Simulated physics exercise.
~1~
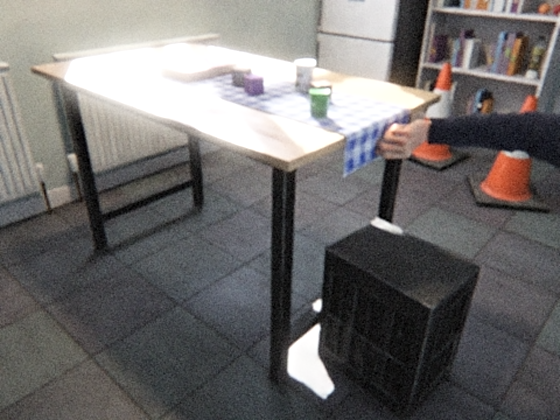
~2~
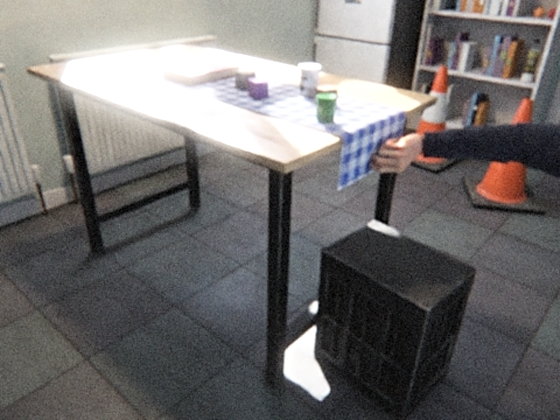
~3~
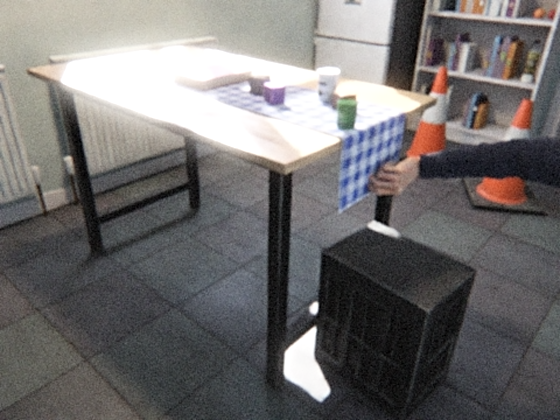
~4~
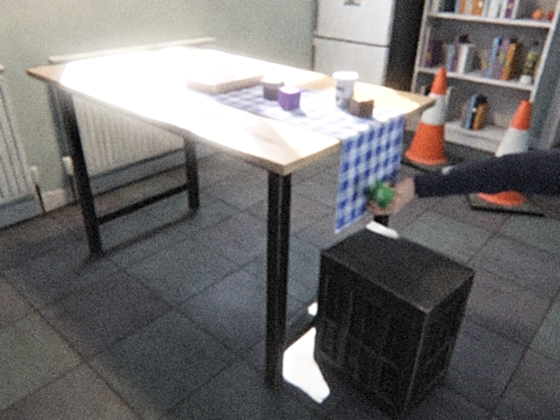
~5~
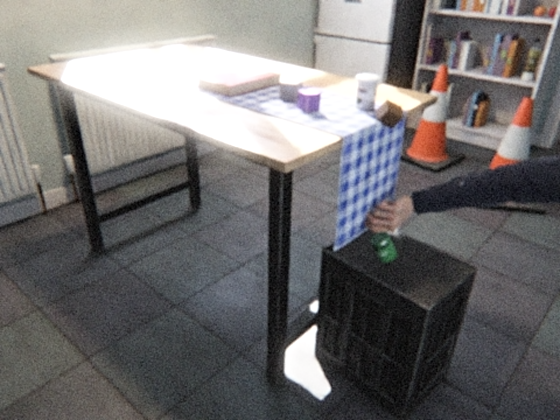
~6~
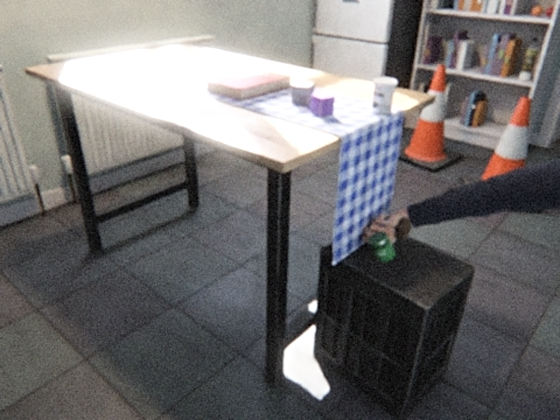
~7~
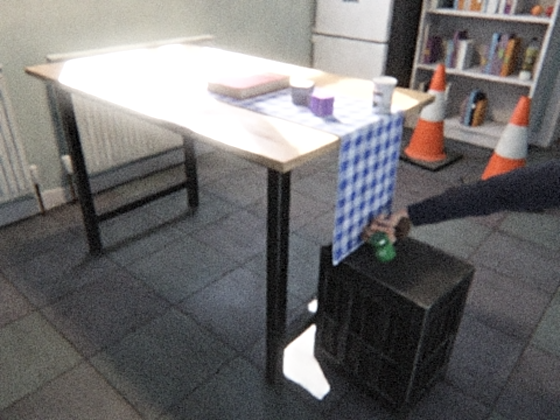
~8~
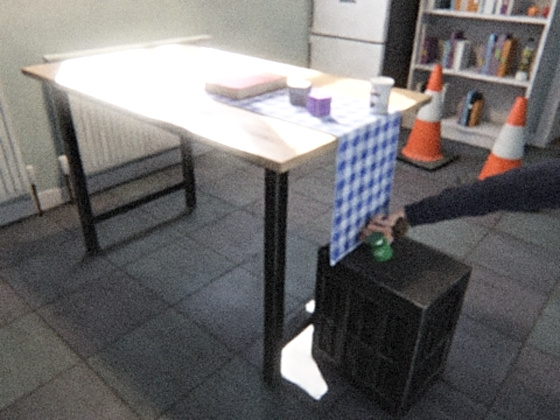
Hand pulling a blue checked runner down off a table, tipping a green pot and brown cube onto the black crate below.
